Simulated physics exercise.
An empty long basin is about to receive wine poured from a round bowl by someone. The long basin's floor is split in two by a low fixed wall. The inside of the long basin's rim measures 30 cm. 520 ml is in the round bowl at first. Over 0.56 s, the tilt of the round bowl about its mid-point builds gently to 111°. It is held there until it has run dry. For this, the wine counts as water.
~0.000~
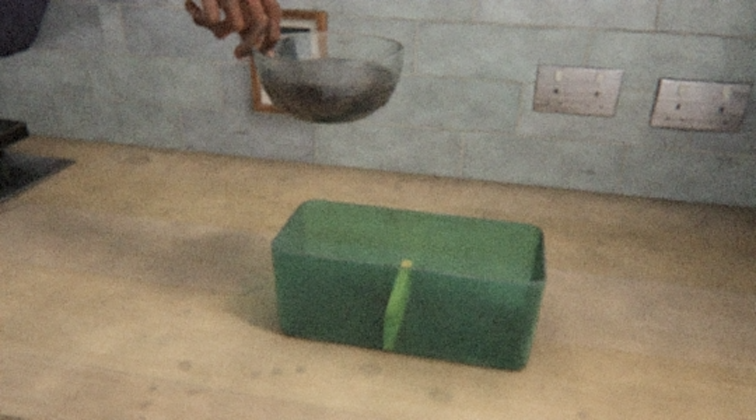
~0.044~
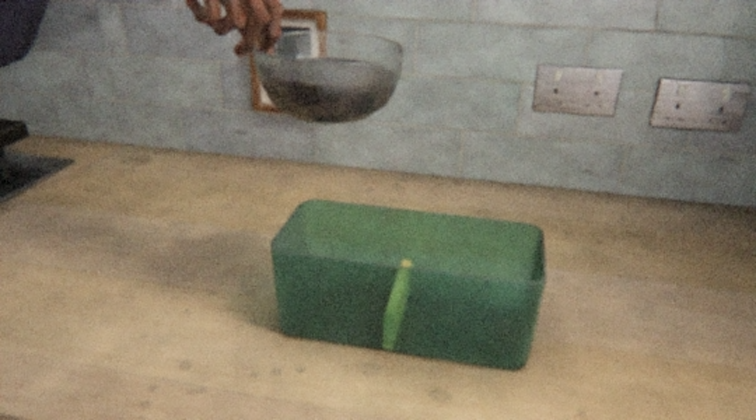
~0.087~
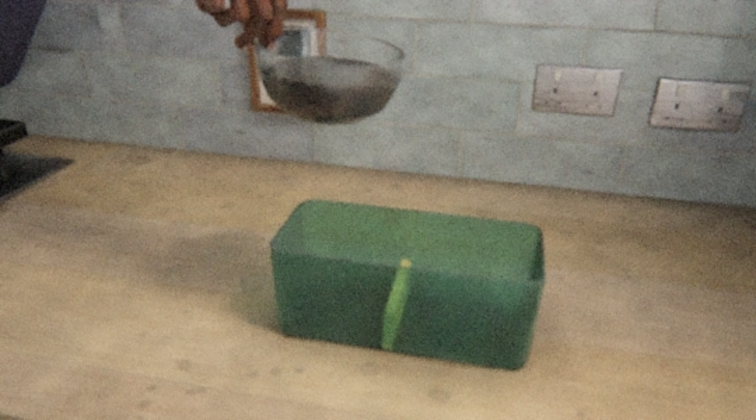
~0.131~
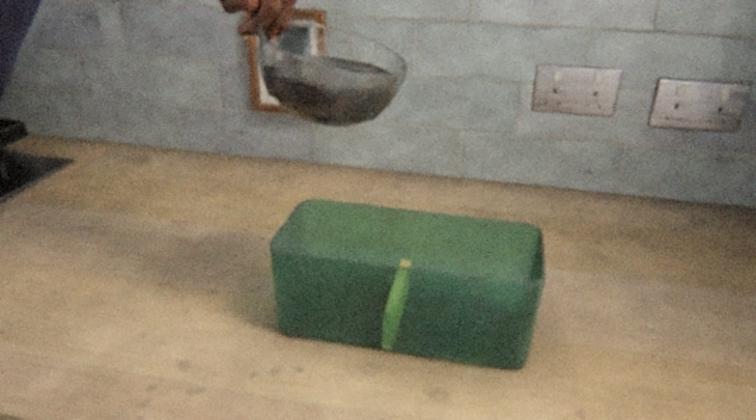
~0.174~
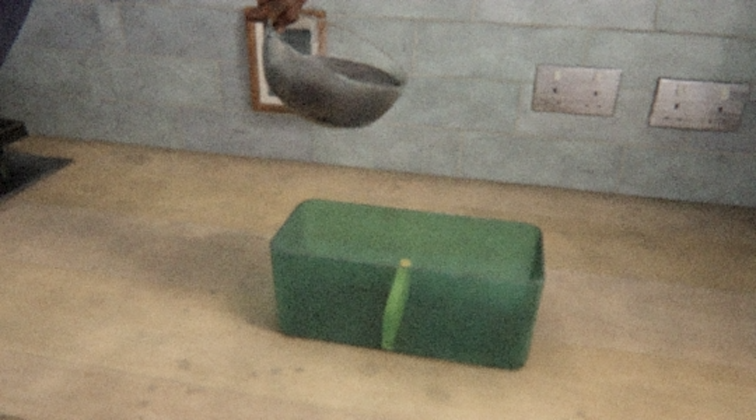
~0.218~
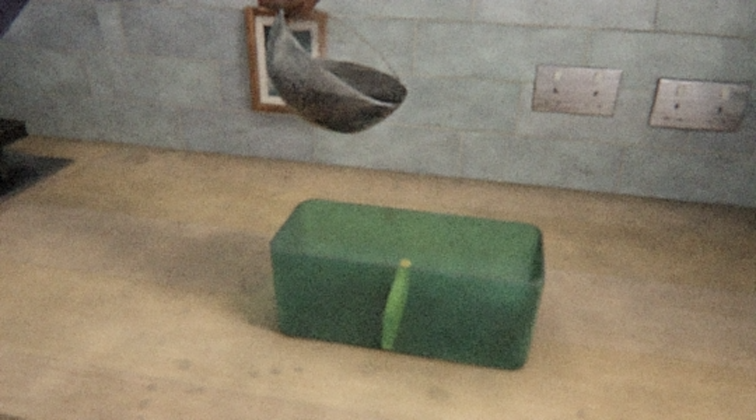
On a wooden counter, an empty green rectangular basin sat still while a hand above it held a clear round bowl of dark liquid and gradually tilted it down toward the right.
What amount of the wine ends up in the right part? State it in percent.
72 %.
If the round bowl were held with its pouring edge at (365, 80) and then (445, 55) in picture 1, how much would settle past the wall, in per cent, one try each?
Some 35 and 80 per cent, in that order.
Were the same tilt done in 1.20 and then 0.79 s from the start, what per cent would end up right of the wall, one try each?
Respectively 90 and 80 %.
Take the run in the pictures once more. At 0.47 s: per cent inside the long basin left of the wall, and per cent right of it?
Near 0 on the left, 32 on the right.
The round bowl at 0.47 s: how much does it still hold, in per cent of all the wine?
I reckon about 8 in a hundred is still held.
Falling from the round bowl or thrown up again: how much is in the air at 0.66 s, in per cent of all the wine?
It comes to some 5 percent of the total.
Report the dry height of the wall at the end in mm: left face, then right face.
I'd say some 40 mm on the left and some 28 mm on the right.
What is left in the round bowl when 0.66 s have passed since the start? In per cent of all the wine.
About 0 % is still there.
By 0.47 s the tilt is 104° and 8 per cent is still to pour, 0 is left of the wall and 32 right of it.
By 0.66 s the tilt is 111° and 0 per cent is still to pour, 18 is left of the wall and 77 right of it.
By 0.85 s the tilt is 111° and 0 per cent is still to pour, 25 is left of the wall and 73 right of it.
By 1.06 s the tilt is 111° and 0 per cent is still to pour, 26 is left of the wall and 72 right of it.
At rest 26 per cent lies left of the wall, 72 right of it and 2 outside.
